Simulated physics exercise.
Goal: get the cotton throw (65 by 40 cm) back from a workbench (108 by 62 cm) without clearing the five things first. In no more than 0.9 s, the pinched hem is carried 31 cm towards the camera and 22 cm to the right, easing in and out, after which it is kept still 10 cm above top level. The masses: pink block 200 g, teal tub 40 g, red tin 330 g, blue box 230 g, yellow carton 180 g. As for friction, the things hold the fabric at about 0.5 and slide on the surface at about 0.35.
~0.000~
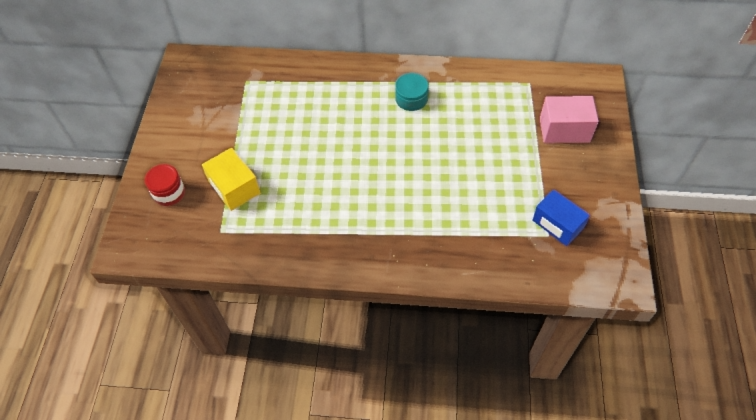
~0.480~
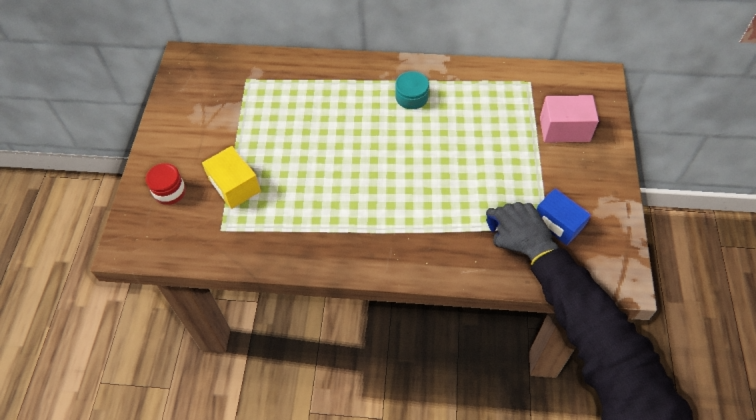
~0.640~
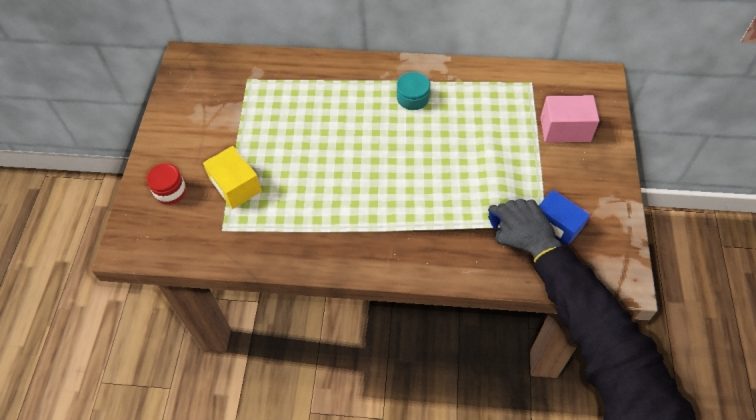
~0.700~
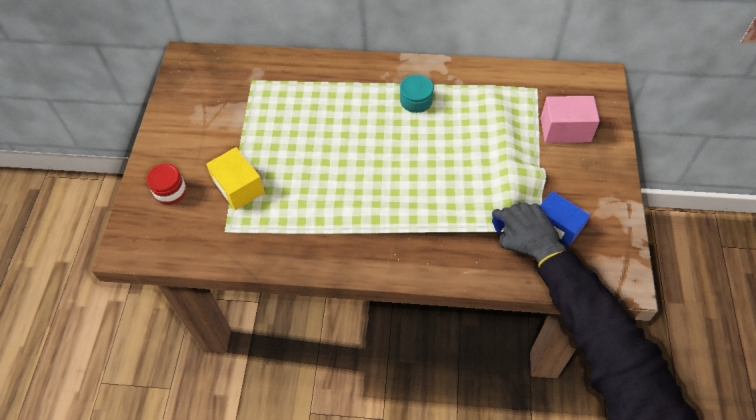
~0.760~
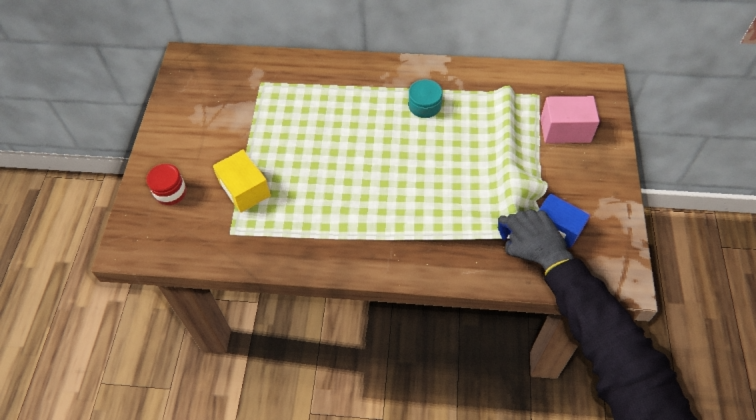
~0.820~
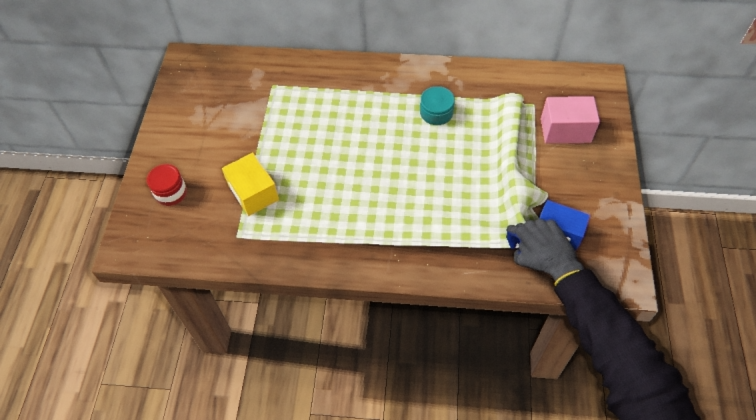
A gloved hand in a dark sleeve pinches the near right corner of a green-and-white checked cloth on a wooden workbench, seen from above by a still camera. A red tin and yellow carton sit left, a teal tub at the back, a pink block and blue box right. The hand drags the corner rightward and nearer, rumpling the cloth's right side, while the carton and tub ride along.
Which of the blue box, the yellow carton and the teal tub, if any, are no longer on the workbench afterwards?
Outcome: Blue box: On; yellow carton: On; teal tub: On.
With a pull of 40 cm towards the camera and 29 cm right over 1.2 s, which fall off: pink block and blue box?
Then pink block holds on and blue box is lost over the edge.
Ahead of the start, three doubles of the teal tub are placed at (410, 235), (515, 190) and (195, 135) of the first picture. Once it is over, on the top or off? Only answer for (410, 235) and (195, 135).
First leaves the top, second keeps its place.
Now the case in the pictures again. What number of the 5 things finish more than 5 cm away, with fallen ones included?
The total comes out at 3.
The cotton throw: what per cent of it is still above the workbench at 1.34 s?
I'd estimate close to 75 per cent.
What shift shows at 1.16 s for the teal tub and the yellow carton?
Teal tub: 30 cm; yellow carton: 20 cm.
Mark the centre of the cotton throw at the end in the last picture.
Near (535, 276).
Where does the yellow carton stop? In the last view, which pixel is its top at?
It comes to rest at about (364, 247).
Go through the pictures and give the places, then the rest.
The first picture shows blue box (563, 210); yellow carton (228, 170); teal tub (412, 85); cotton throw corners (221, 233) (246, 82) (530, 84).
The second picture shows cotton throw corners (221, 231) (246, 80); grip (494, 230).
The third picture shows cotton throw corners (223, 231) (248, 80); grip (497, 227).
The fourth picture shows teal tub (417, 87); yellow carton (233, 170); cotton throw corners (225, 232) (252, 81); grip (500, 231).
The fifth picture shows teal tub (426, 92); yellow carton (239, 172); cotton throw corners (230, 234) (261, 83); grip (506, 238).
The sixth picture shows blue box (565, 218); yellow carton (248, 176); teal tub (438, 99); cotton throw corners (237, 238) (273, 86) (534, 105); grip (515, 247).
At 1.0 s, 100 % of the cotton throw is still over the top; teal tub 19 cm off its start, yellow carton 12 cm off its start, blue box 6 cm off its start.
At 1.2 s, 90 % of the cotton throw is still over the top; teal tub 32 cm off its start, yellow carton 21 cm off its start, blue box 8 cm off its start.
At 1.3 s, 75 % of the cotton throw is still over the top; teal tub 42 cm off its start at (572, 194), yellow carton 29 cm off its start at (354, 231), blue box 10 cm off its start at (592, 252).
At 1.5 s, 70 % of the cotton throw is still over the top; teal tub 45 cm off its start, yellow carton 32 cm off its start, blue box 13 cm off its start.
At 3.1 s, 65 % of the cotton throw is still over the top; teal tub 45 cm off its start at (582, 206), yellow carton 32 cm off its start at (364, 247), blue box 13 cm off its start at (606, 262).
